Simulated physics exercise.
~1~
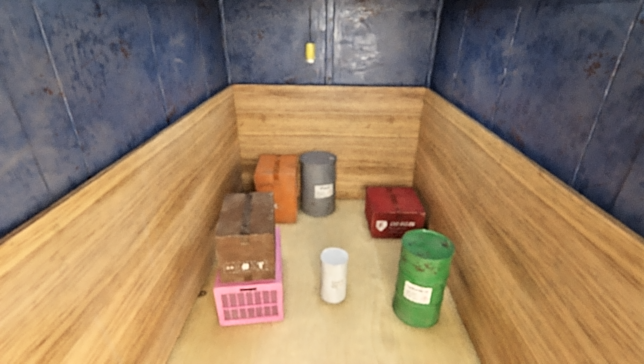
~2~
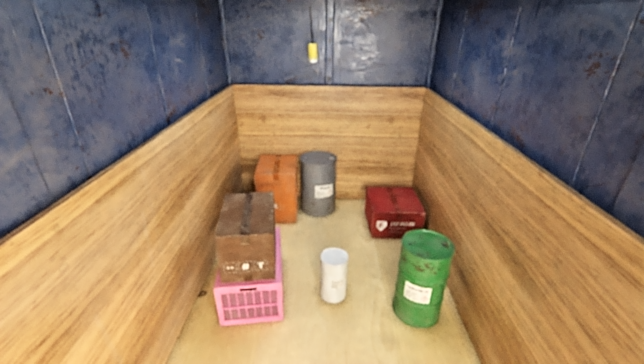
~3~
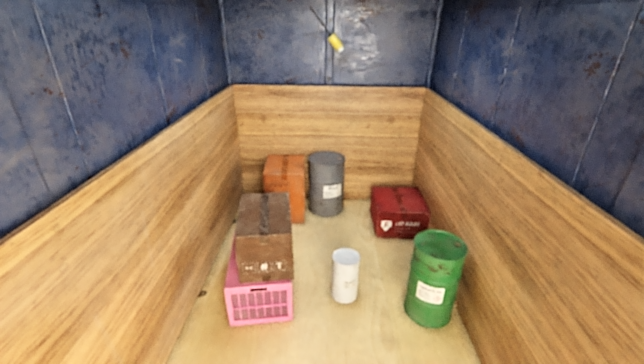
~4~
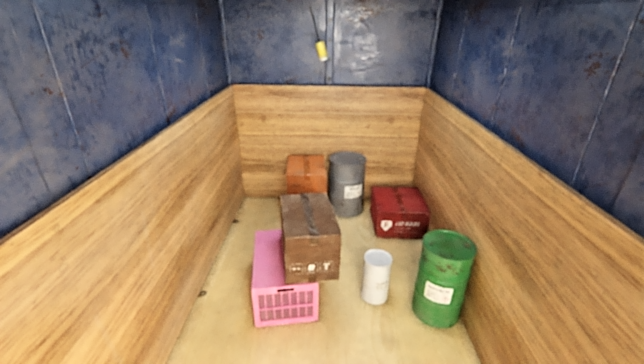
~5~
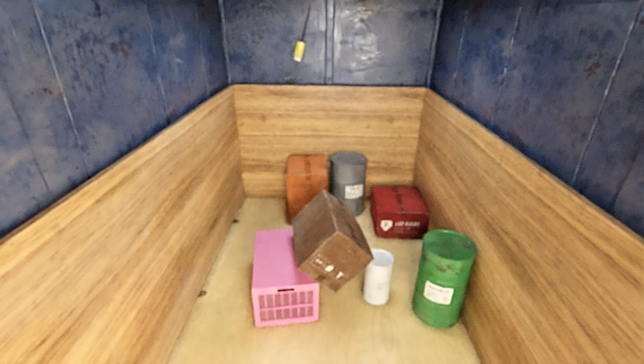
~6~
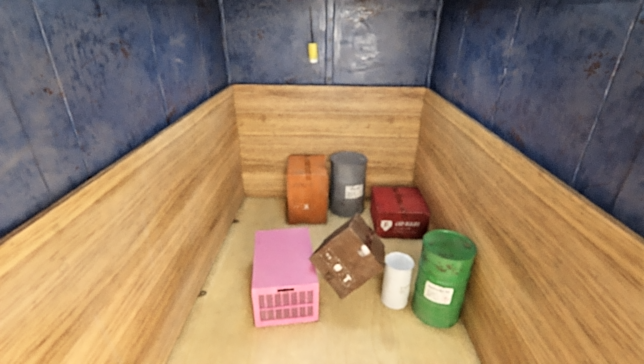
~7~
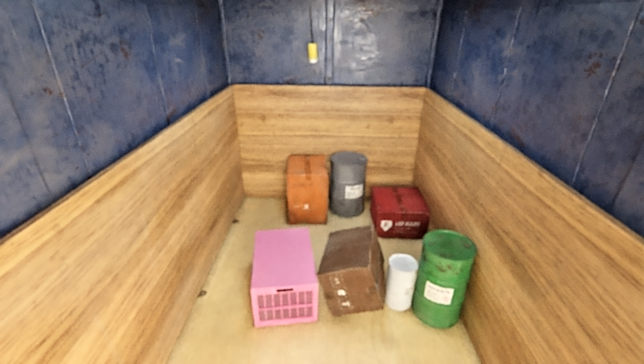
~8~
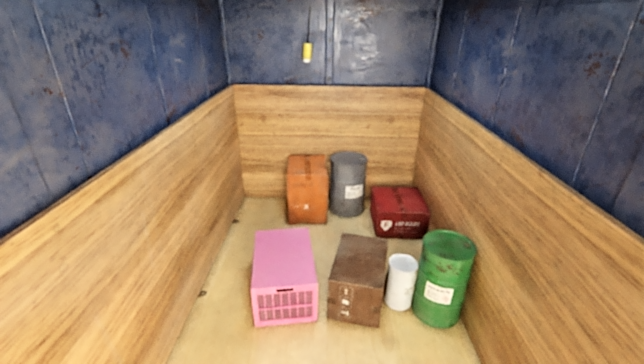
A brown box rides on top of a pink chest at the left of a van's load bay, seen from a fixed view facing the front wall. An orange box and a grey drum stand behind, with a red box, a green drum and a white canister toward the right. The load shifts right, the brown box moving farther than the chest beneath it. It then tips off the chest's right side and tumbles to the floor as the canister slides toward the green drum. The brown box settles on its side between chest and canister, everything else upright.
